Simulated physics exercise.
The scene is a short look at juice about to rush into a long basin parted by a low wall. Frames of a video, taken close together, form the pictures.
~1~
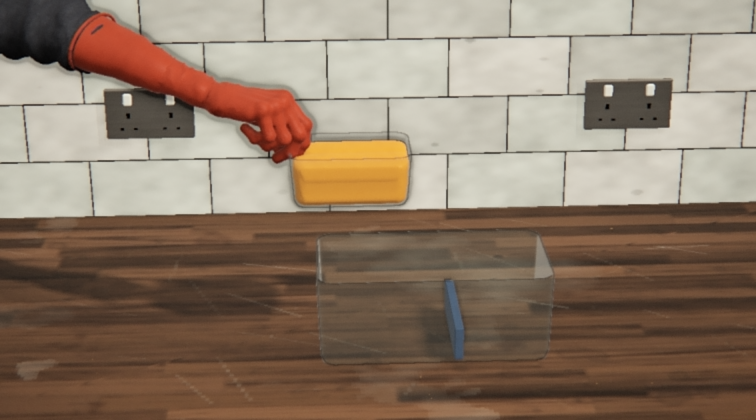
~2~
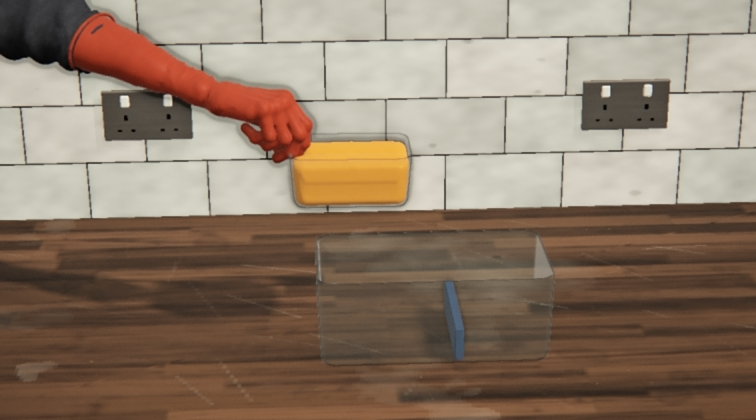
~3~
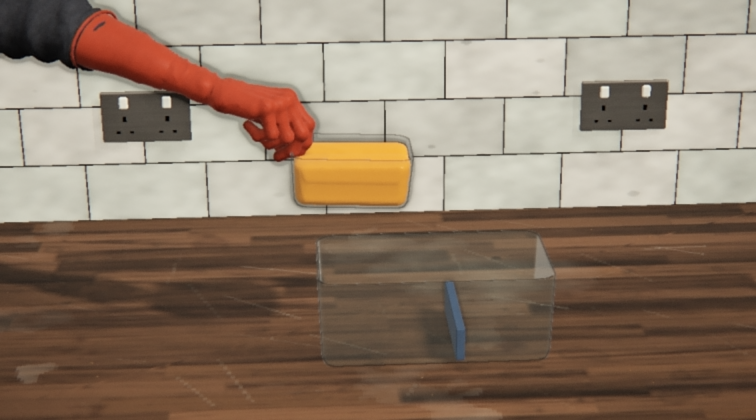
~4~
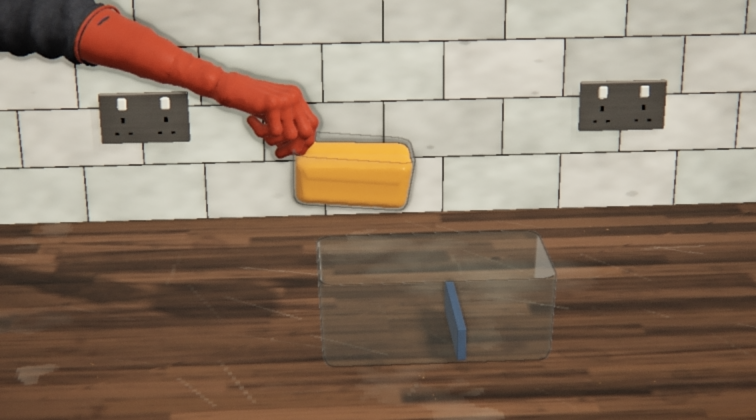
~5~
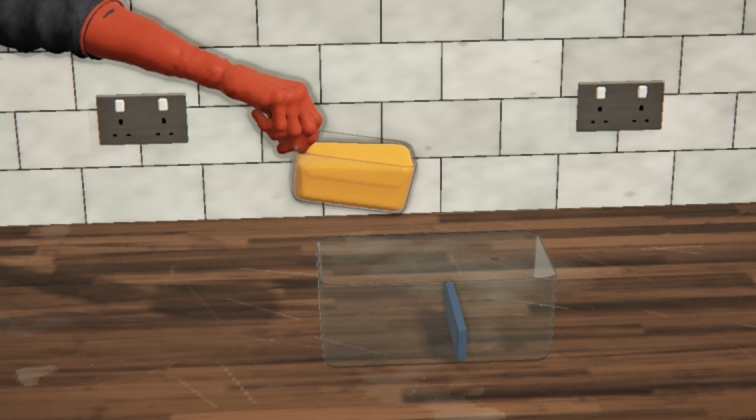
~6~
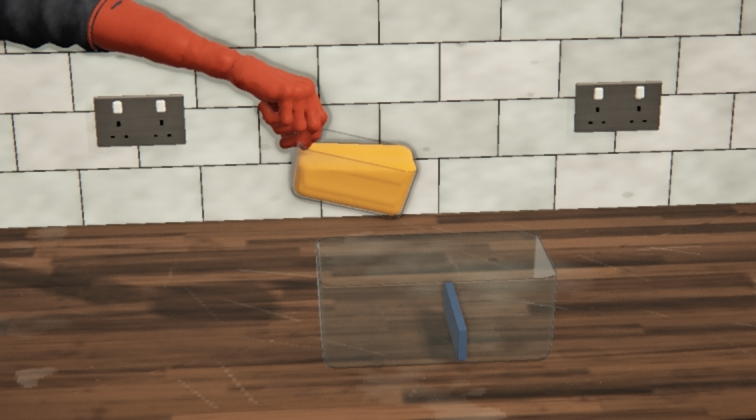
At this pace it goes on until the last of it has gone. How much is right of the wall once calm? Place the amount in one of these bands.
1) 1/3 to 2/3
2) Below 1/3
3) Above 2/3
Answer: 1.
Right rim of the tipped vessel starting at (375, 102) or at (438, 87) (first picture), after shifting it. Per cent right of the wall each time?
Close to 25 % for the first start and close to 75 % for the second.
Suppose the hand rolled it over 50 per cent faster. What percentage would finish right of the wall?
Close to 40 out of every hundred.
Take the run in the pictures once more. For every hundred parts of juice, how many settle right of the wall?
It works out to around 60 percent.
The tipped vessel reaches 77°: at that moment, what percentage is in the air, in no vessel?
35 %.
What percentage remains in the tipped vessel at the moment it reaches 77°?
It works out to close to 25 percent.
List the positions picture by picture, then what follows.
The first frame shows tilt 0°; pouring edge (409, 146); surface from (292, 153) to (407, 151); the long basin's rim runs from (317, 260) to (546, 254); the wall's top is at (454, 305).
The second frame shows tilt 1°; pouring edge (409, 147); surface from (292, 154) to (407, 152).
The third frame shows tilt 2°; pouring edge (411, 149); surface from (294, 154) to (408, 153).
The fourth frame shows tilt 5°; pouring edge (412, 152); surface from (295, 153) to (410, 154).
The fifth frame shows tilt 10°; pouring edge (413, 157); surface from (296, 154) to (411, 154).
The sixth frame shows tilt 15°; pouring edge (414, 162); surface from (297, 155) to (414, 157); 1 per cent is over the edge.
A moment on, the tilt is 77° and 24 per cent is still to pour, 6 is left of the wall and 35 right of it.
Next, the tilt is 115° and 2 per cent is still to pour, 36 is left of the wall and 59 right of it.
Then the tilt is 122° and 0 per cent is still to pour, 41 is left of the wall and 59 right of it.
Later the tilt is 122° and 0 per cent is still to pour, 41 is left of the wall and 59 right of it.
In the end 41 per cent lies left of the wall, 59 right of it and 1 outside.
